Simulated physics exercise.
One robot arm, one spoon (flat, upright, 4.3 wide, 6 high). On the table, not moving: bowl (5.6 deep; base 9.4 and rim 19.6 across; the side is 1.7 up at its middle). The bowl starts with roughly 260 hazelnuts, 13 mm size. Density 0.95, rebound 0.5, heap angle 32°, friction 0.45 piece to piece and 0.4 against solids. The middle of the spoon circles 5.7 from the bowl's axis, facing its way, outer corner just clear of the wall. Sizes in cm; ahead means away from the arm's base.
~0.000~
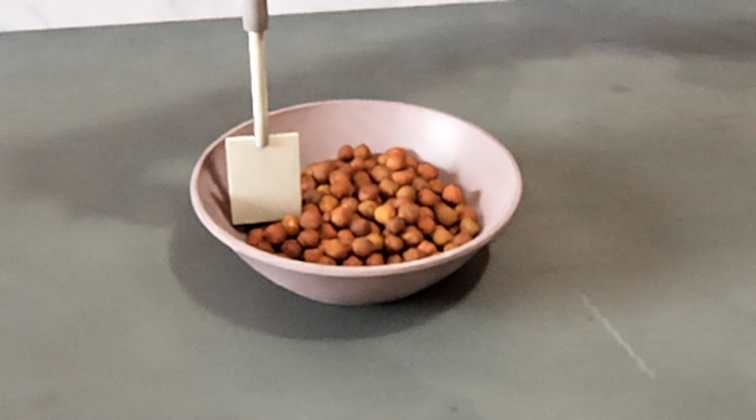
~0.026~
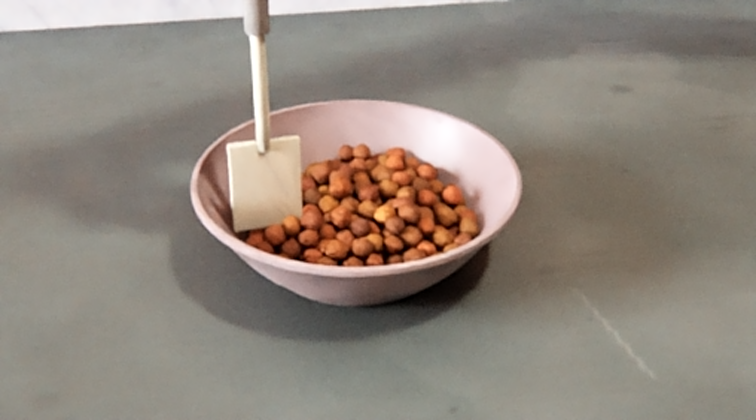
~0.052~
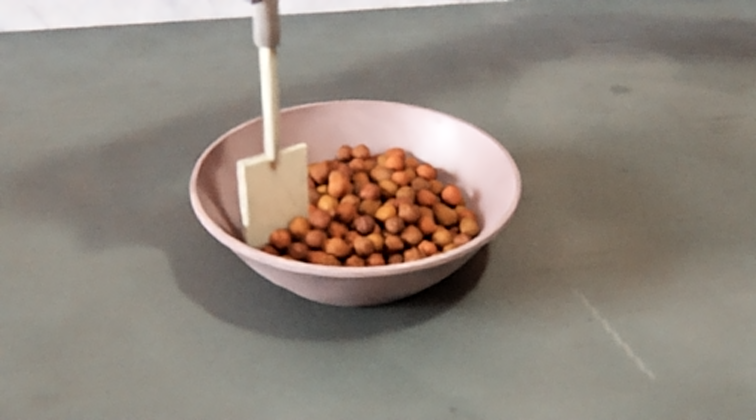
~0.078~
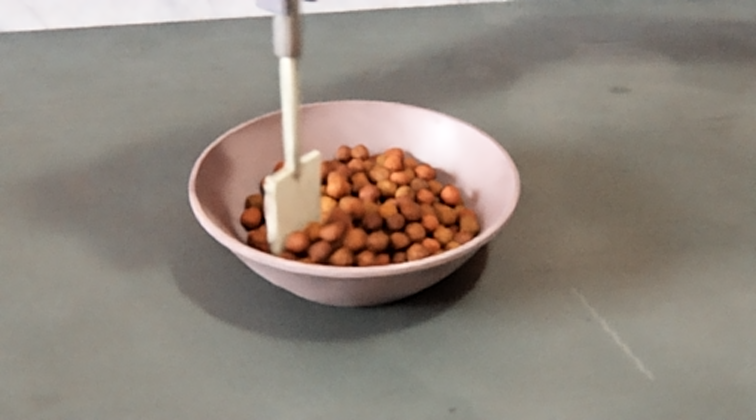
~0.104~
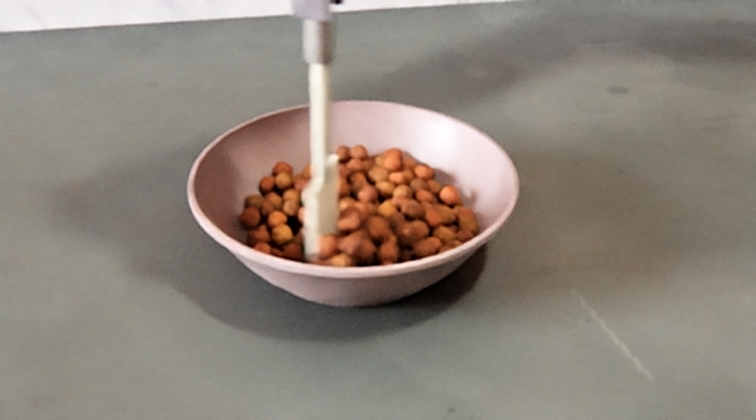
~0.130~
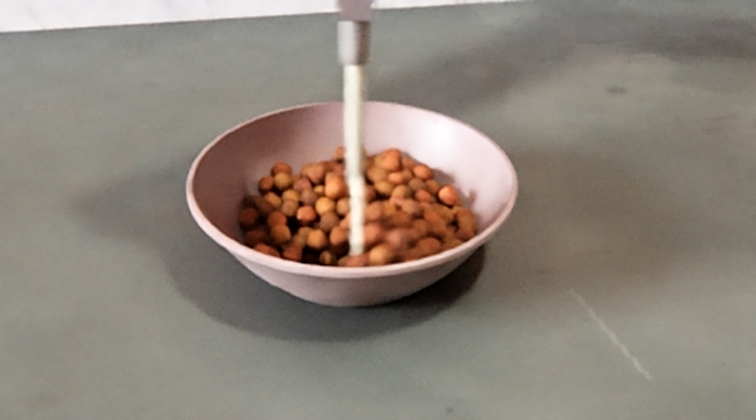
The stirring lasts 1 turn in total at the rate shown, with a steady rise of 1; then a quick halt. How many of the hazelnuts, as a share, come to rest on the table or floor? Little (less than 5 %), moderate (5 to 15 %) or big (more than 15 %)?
A big share, more than 15 %, ends on the table or floor.
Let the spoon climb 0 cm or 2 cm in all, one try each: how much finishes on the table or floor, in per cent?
About 25 and 10 per cent.
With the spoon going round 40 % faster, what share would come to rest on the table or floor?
In that case some 25 per cent.
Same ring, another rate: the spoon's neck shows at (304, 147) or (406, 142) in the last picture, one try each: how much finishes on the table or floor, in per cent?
Some 10 and 25 per cent.
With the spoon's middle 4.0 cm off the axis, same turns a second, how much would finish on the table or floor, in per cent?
In that case some 20 per cent.
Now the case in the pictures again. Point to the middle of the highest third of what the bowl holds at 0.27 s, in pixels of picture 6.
Around (404, 172).
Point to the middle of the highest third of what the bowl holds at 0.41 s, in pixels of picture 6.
At about (298, 177).
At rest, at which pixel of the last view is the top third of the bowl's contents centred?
At about (326, 232).
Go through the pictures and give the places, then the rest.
In the first frame, spoon neck at (261, 114), 0° round; upper third of the load around (363, 207), from x 255 to 470, top at y 155; 259 in the bowl.
In the second frame, spoon neck at (263, 119), 7° round; upper third of the load around (363, 207), from x 255 to 470, top at y 155.
In the third frame, spoon neck at (272, 131), 24° round; upper third of the load around (364, 208), from x 255 to 470, top at y 155.
In the fourth frame, spoon neck at (293, 143), 44° round; upper third of the load around (367, 213), from x 250 to 470, top at y 155.
In the fifth frame, spoon neck at (322, 150), 63° round; upper third of the load around (374, 216), from x 250 to 470, top at y 155.
In the sixth frame, spoon neck at (356, 151), 83° round; upper third of the load around (384, 215), from x 250 to 465, top at y 155; 259 in the bowl.
By 0.27 s, 188° round, highest piece 10 above the table; 245 in the bowl, 1 on the table or floor, 13 in flight or on the tool.
By 0.41 s, 293° round, highest piece 8 above the table; 220 in the bowl, 21 on the table or floor, 18 in flight or on the tool.
By 0.68 s, 0° round, highest piece 6 above the table; 208 in the bowl, 50 on the table or floor, 1 in flight or on the tool.
By 1.38 s, 0° round, highest piece 5 above the table; 208 in the bowl, 51 on the table or floor.
Final count, 208 in the bowl, 51 on the table or floor. That is 20 % on the table or floor.
